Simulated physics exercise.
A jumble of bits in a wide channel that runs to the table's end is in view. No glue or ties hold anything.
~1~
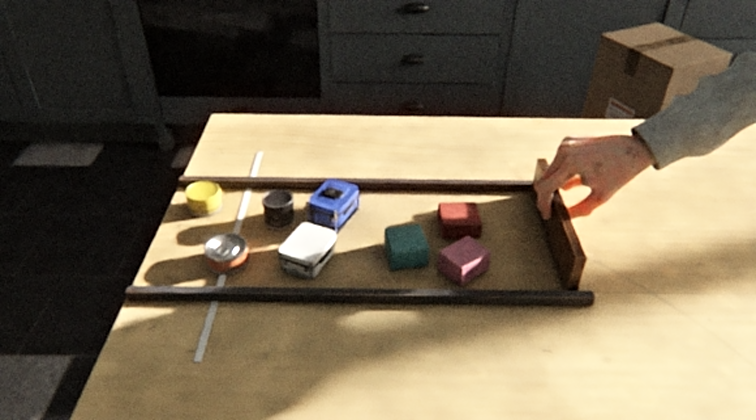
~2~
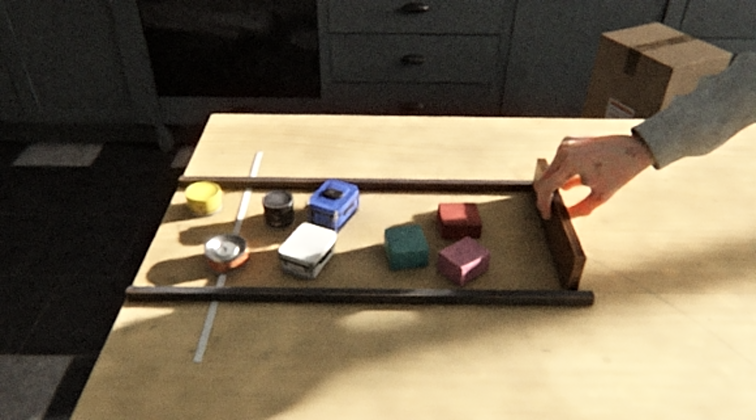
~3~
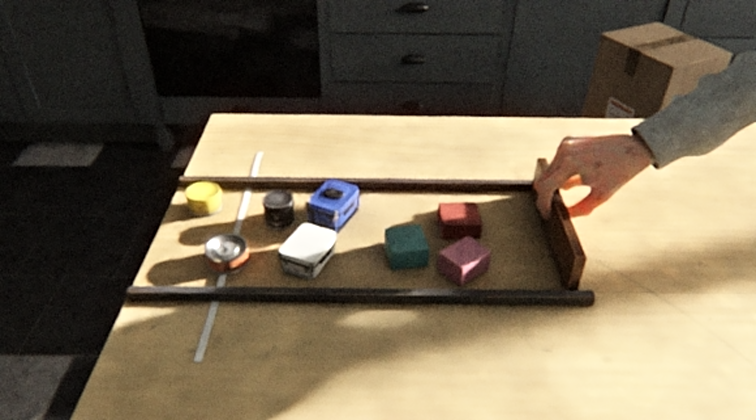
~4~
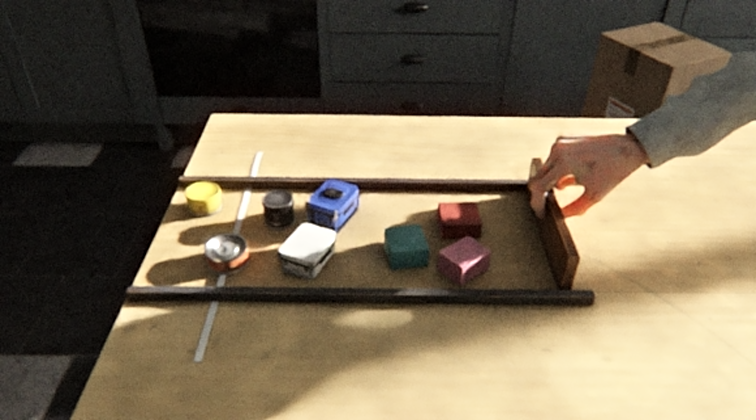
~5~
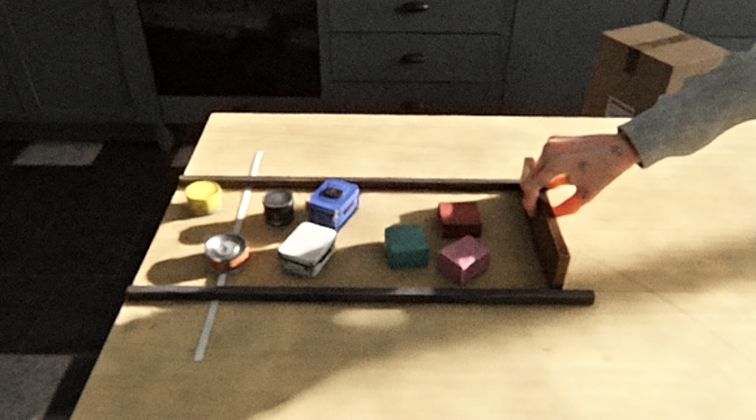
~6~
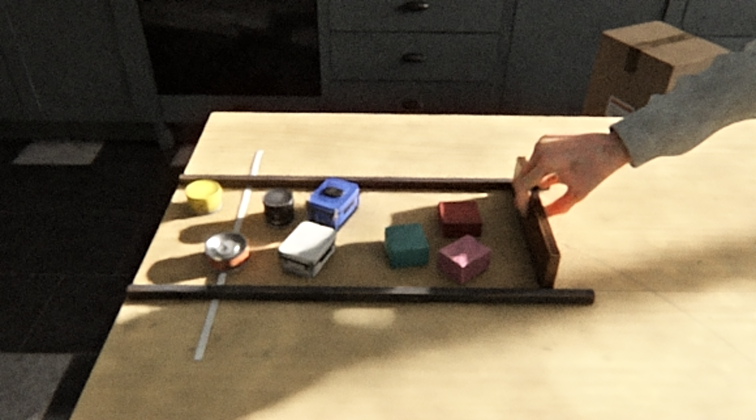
A hand in a grey sleeve slides an upright wooden board a short way left along a channel between two dark rails on a pale wooden table, seen from above at an angle in a dim kitchen. Left of it sit red, pink and teal blocks, a blue case, a white object, and black, orange and yellow pots near a pale strip. Those objects and the camera stay still.
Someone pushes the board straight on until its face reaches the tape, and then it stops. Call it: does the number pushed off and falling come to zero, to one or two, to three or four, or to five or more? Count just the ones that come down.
It comes to three or four.
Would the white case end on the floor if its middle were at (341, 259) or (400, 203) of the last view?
Well, the first time it hangs in there and the second time it hangs in there.
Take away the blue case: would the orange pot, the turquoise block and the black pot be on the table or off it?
Orange pot: Down; turquoise block: Still up; black pot: Still up.
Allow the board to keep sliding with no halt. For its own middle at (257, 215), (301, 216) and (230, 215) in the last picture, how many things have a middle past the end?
Going through the three positions, you'd get 1, 0 and 3.
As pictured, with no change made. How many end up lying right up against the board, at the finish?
I count 2 of them.
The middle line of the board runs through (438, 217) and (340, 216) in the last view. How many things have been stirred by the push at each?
The first count is 3, and then it's 7.
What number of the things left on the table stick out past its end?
I get 1.
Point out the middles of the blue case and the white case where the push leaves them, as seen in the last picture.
The blue case stops around (186, 200); the white case around (159, 258).
Soon after, none off yet; yellow pot at rest near (204, 198); orange pot at rest near (227, 253); black pot at rest near (279, 209).
Then, none off yet; yellow pot at rest near (204, 198); orange pot moved a little near (204, 256); black pot moved about its own width near (243, 209).
At rest, the number that fall off is three or four; fallen, black pot, orange pot and yellow pot.
